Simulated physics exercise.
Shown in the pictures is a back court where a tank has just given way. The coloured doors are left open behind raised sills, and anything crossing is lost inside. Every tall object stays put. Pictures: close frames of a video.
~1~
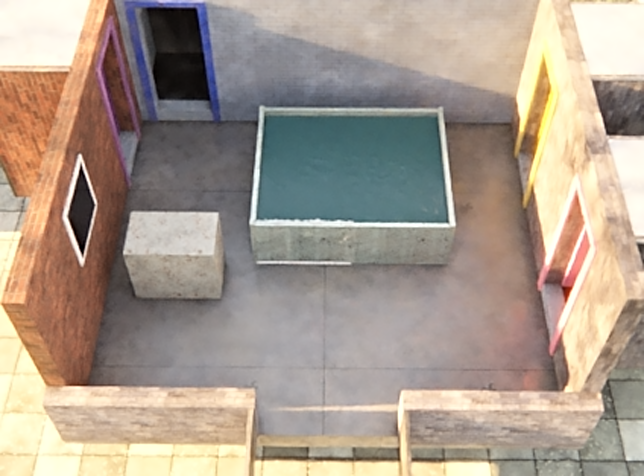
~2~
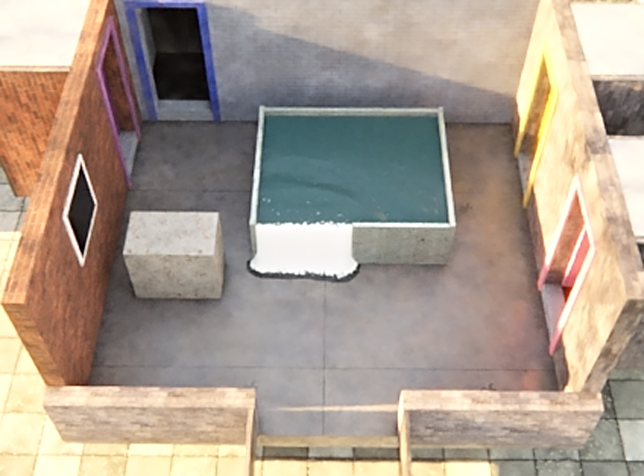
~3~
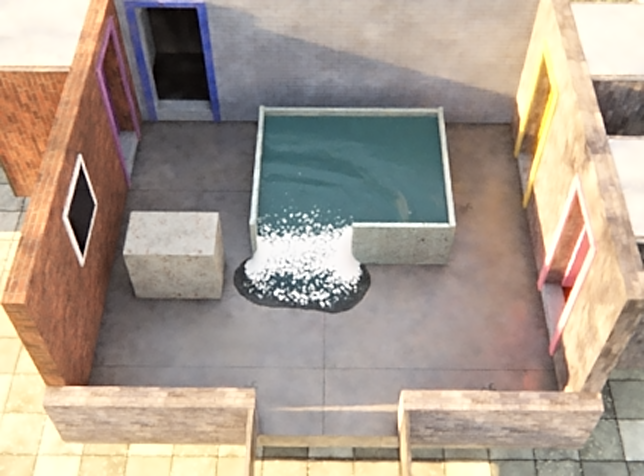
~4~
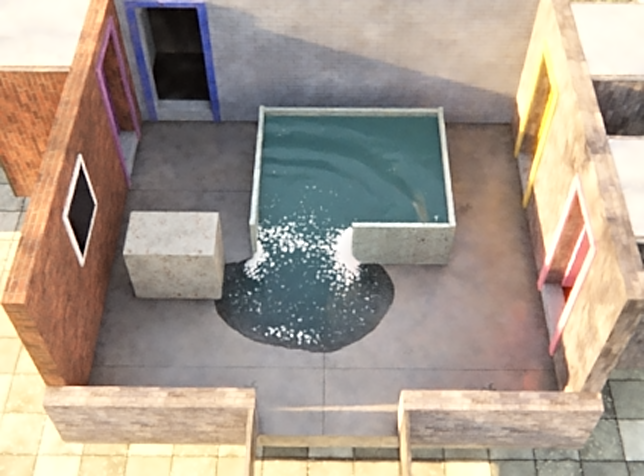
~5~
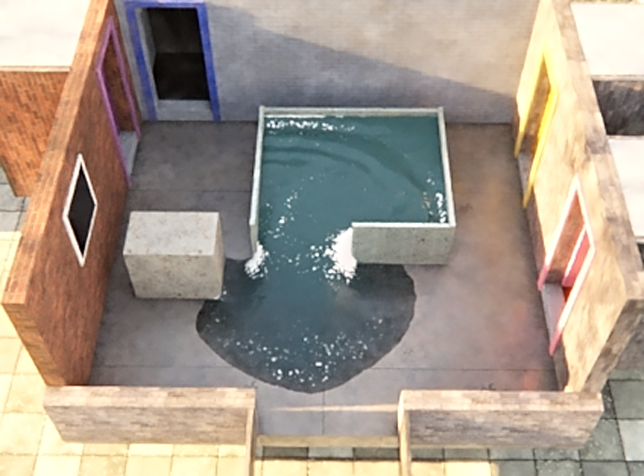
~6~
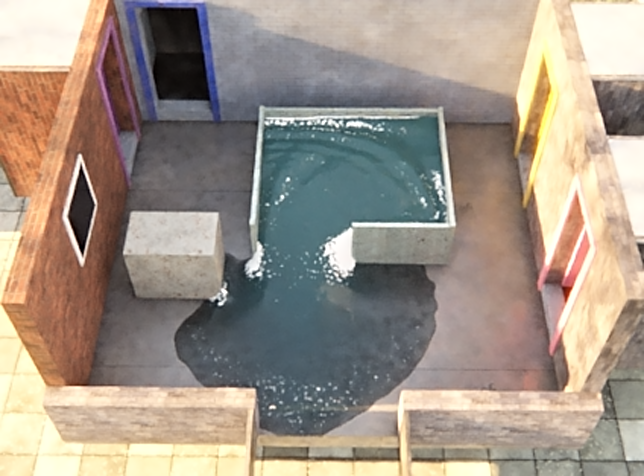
At the start, a full tank of dark water sits whole and still in a walled court, beside a concrete block. Its front opens at the left, and white, foaming water pours onto the floor. The dark pool spreads forward and to both sides, past the block's corner and into the gap in the front wall.
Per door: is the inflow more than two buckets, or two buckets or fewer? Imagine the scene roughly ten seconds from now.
Yellow door - two or fewer; purple door - two or fewer; blue door - two or fewer; pink door - two or fewer.
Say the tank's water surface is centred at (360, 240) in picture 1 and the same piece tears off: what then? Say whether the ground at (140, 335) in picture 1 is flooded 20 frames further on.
Answer: Reached.
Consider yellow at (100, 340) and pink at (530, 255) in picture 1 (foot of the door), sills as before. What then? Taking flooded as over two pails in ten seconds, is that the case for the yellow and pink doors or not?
Yellow: Exceeds the limit; pink: Falls short.
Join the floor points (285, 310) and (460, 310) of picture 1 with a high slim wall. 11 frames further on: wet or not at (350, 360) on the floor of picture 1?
I'd say it ends up unwetted.
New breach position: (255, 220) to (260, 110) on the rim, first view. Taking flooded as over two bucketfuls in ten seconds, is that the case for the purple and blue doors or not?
I think the purple door crosses the limit and the blue door crosses the limit.
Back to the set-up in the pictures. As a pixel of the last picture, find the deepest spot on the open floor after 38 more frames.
About (88, 388).
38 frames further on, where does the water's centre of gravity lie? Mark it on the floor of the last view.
At about (296, 251).
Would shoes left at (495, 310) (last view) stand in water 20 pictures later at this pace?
Call it swamped.
A moment on, water covers 35 % of the floor; the yellow door not reached, the purple door not reached, the blue door not reached, the pink door not reached.
Next, water covers 40 % of the floor; the yellow door not reached, the purple door not reached, the blue door not reached, the pink door not reached.
Then, water covers 60 % of the floor; the yellow door not reached, the purple door wet at the sill, nothing in, the blue door wet at the sill, nothing in, the pink door wet at the sill, nothing in.
Later, water covers 90 % of the floor; the yellow door wet at the sill, nothing in, the purple door wet at the sill, nothing in, the blue door wet at the sill, nothing in, the pink door wet at the sill, nothing in.
In the end, water covers 95 % of the floor; the yellow door wet at the sill, nothing in, the purple door wet at the sill, nothing in, the blue door wet at the sill, nothing in, the pink door wet at the sill, nothing in.
